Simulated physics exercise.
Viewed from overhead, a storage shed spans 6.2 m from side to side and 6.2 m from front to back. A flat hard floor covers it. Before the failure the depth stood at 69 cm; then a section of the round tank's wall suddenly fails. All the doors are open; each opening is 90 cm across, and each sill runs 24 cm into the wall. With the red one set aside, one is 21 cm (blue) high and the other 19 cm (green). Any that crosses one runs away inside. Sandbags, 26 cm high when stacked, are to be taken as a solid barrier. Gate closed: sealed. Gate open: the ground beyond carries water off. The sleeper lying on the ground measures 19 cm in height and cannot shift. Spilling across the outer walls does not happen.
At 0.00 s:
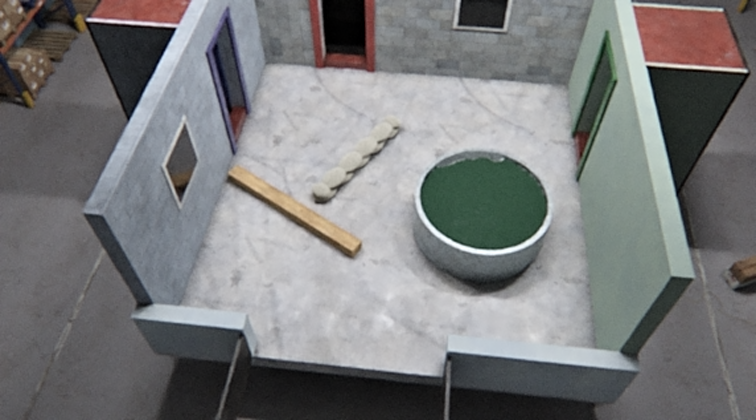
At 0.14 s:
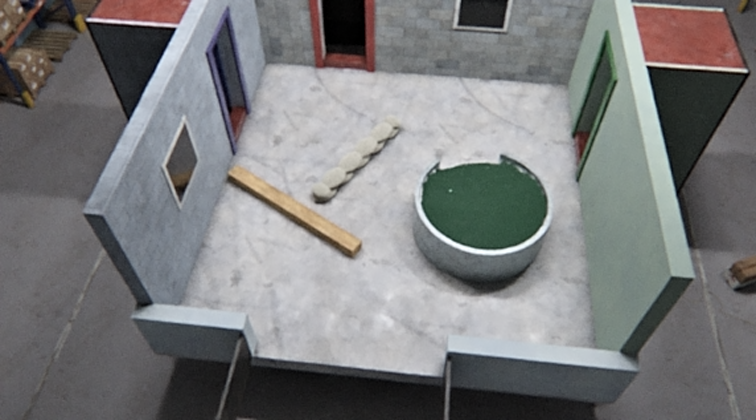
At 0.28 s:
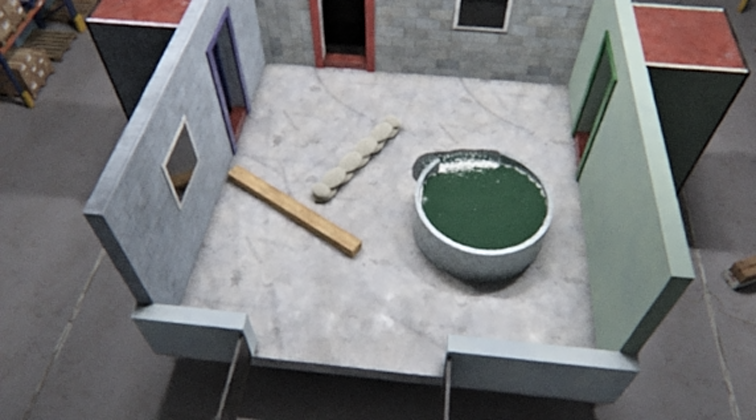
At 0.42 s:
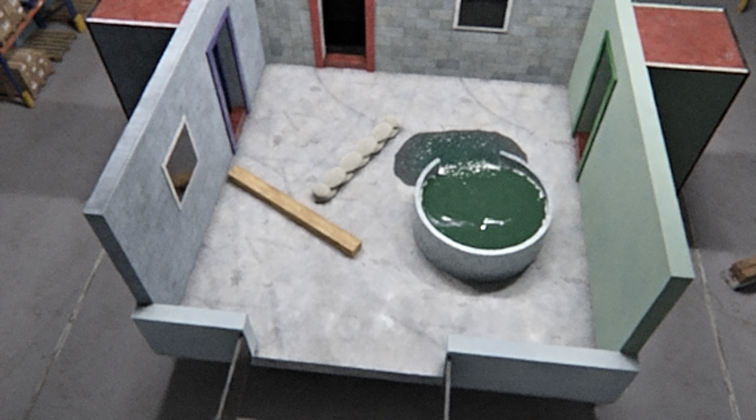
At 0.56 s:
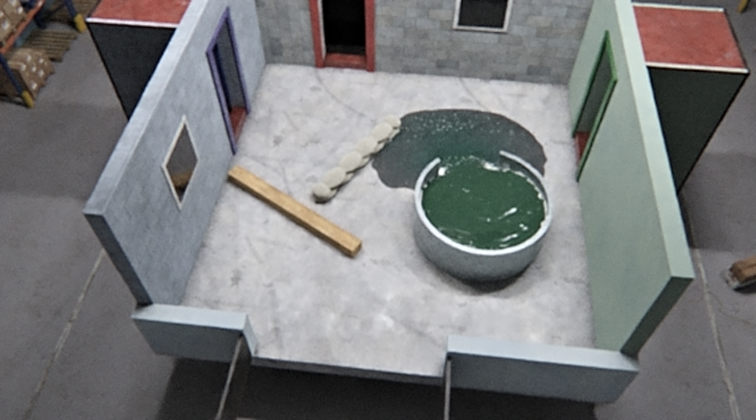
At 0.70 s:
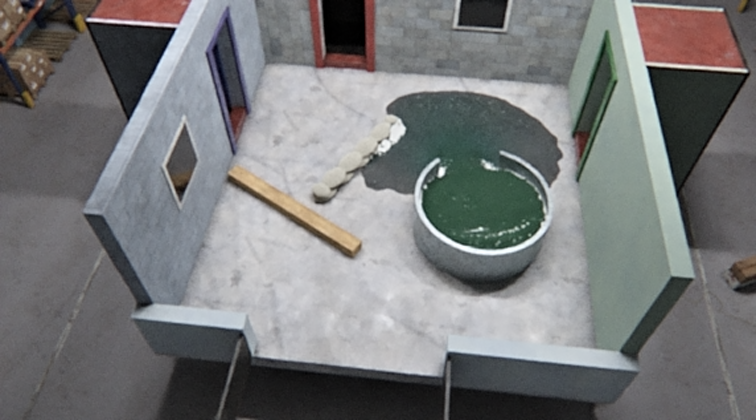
In a storage shed, dark green water pours from the round tank's far side and spreads.
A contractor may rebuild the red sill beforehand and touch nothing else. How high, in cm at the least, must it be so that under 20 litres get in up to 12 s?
It would need to be roughly 8.5 cm high.
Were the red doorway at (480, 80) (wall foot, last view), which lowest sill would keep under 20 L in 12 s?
It needs roughly 22 cm.
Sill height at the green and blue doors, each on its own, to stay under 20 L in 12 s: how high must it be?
You'd want about 5.0 centimetres at green and about 6.5 centimetres at blue.
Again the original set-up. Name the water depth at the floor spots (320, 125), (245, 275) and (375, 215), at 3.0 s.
About 1, 0 and 2 cm respectively.
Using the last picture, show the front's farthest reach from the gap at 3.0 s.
(266, 65).
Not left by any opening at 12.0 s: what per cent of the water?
I'd put it at about 94 per cent.
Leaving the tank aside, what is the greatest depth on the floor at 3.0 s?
Around 24 centimetres.
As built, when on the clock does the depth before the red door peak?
About 2.2 seconds.
After 1.4 s water covers 25 % of the floor, deepest (33 cm) near (395, 138); 6 cm at the red door, 0 litres in over its 18 cm sill.
After 3.0 s water covers 40 % of the floor, deepest (24 cm) near (264, 71); 11 cm at the red door, 0 litres in over its 18 cm sill.
After 12.0 s water covers 90 % of the floor, deepest (12 cm) near (317, 184); 9 cm at the red door, 0 litres in over its 18 cm sill.
At the red door as built, the water arrived by 1.4 s and peaked near 13 cm at 2.2 s.
Run again over the same 12 s with other heights there, 35 litres in over 7.5 cm, 8 litres over 10 cm. The limit of 20 litres is kept from about 8.5 cm up.
